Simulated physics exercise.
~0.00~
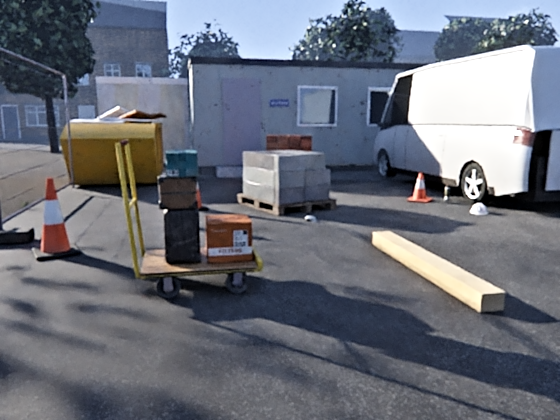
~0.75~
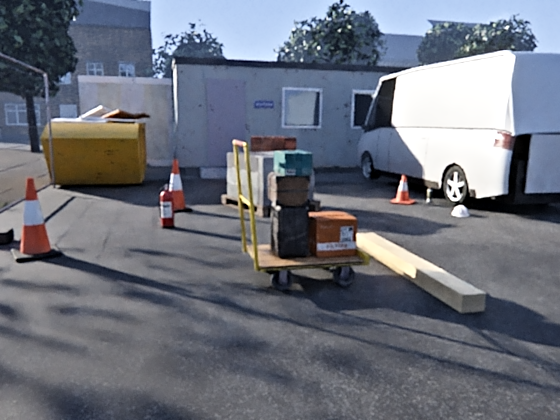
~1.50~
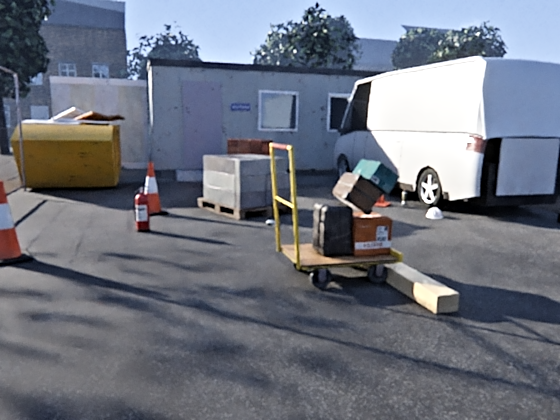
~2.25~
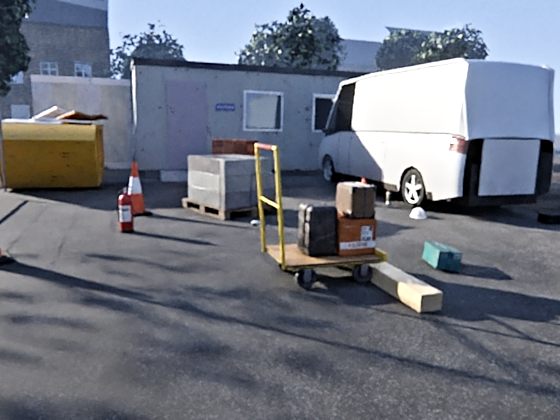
We see a loaded flatbed trolley roll right across a paved yard and stop against a long pale beam; the stacked brown and teal cases tip forward, and the teal one drops to the ground beyond, while the brown case settles on the orange box beside the upright black case.
